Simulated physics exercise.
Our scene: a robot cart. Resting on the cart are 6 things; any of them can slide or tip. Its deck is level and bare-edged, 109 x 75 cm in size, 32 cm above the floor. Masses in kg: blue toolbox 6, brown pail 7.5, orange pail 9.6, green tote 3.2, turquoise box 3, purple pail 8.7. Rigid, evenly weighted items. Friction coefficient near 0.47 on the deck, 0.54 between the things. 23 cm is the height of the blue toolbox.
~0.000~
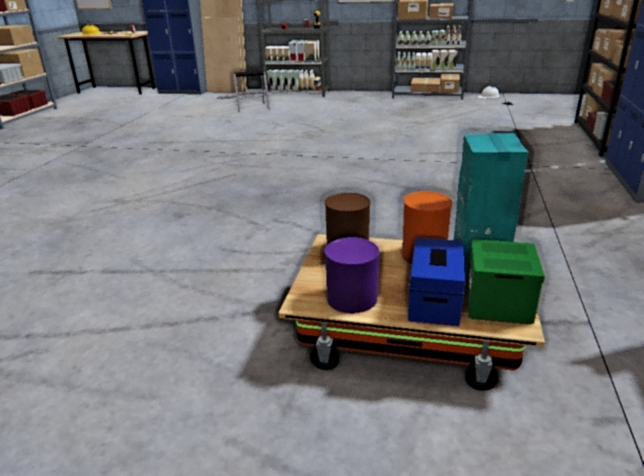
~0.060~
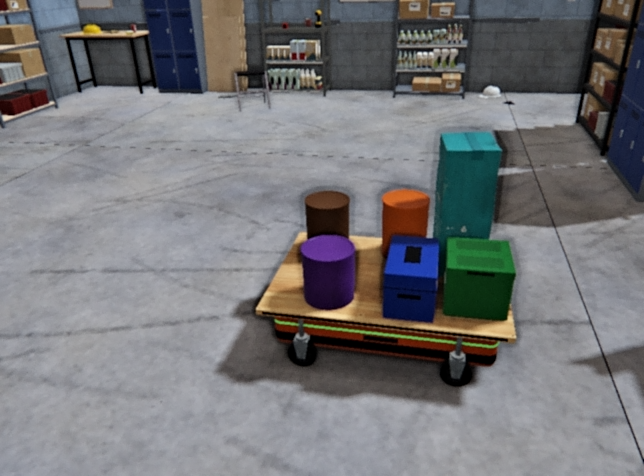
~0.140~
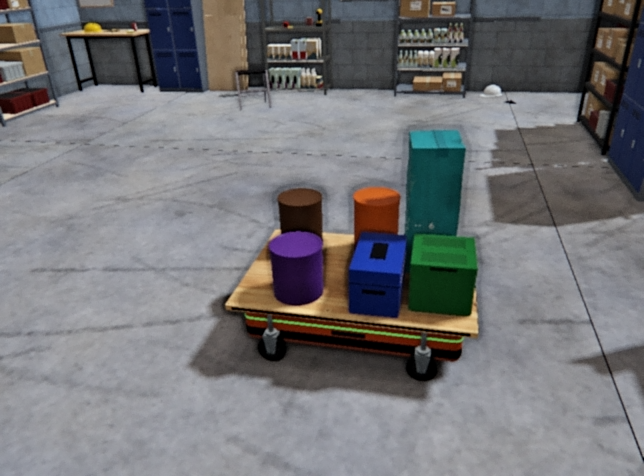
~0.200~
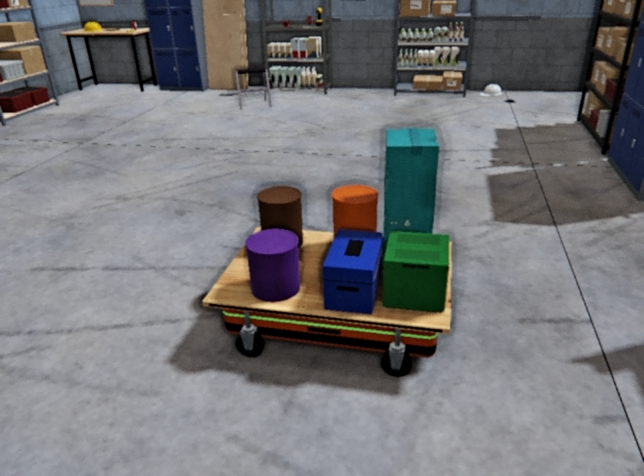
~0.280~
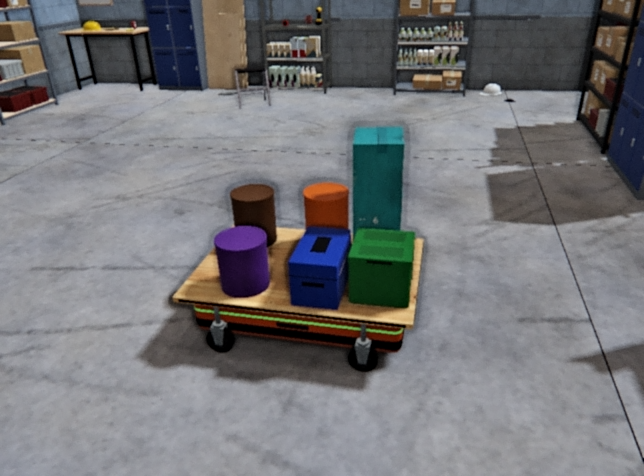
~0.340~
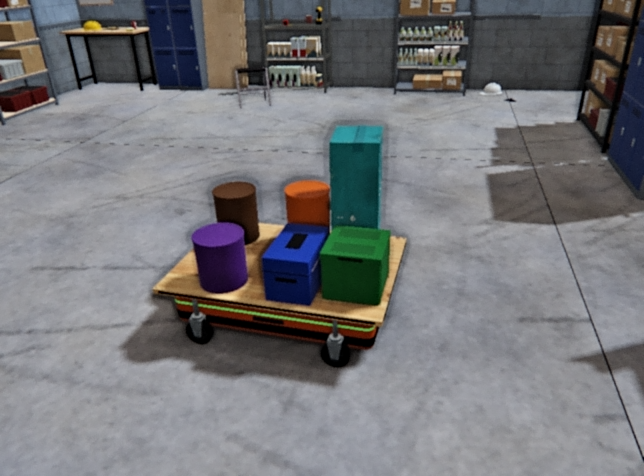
Flat cart carrying purple, brown and orange pails, a blue toolbox, green tote and tall turquoise box rolling left across a warehouse floor.
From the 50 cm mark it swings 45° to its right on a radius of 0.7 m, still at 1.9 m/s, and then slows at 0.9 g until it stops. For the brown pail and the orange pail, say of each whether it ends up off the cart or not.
Brown pail: Yes; orange pail: No.
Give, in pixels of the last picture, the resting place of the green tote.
About (187, 200).
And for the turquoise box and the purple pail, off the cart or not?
Once it settles, the turquoise box keeps within bounds; as for the purple pail, it has gone out of bounds.
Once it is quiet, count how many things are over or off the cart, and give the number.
The count is 3.
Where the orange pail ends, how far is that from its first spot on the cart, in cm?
Start to finish, roughly 30 cm.
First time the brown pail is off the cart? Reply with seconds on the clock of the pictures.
Answer: Near 1.0 s.
Around 0.54 s, cart 103 cm along, turned 31°; purple pail now off the cart; brown pail shifted 32 cm near (194, 198); orange pail shifted 12 cm near (264, 202).
Around 0.94 s, cart 155 cm along, turned 45°, stopped; brown pail shifted 47 cm near (164, 166); orange pail shifted 22 cm near (225, 171); turquoise box at 19° to upright.
Around 1.14 s, cart 155 cm along, turned 45°, stopped; brown pail now off the cart; orange pail shifted 29 cm near (219, 168); turquoise box at 45° to upright.
Finally (2.5 s), off the cart, brown pail and purple pail; on their side or leaning hard on the cart, turquoise box; not toppled but over 10 cm from the start, blue toolbox, orange pail and green tote. In the last view, brown pail near (160, 198), orange pail near (219, 168).
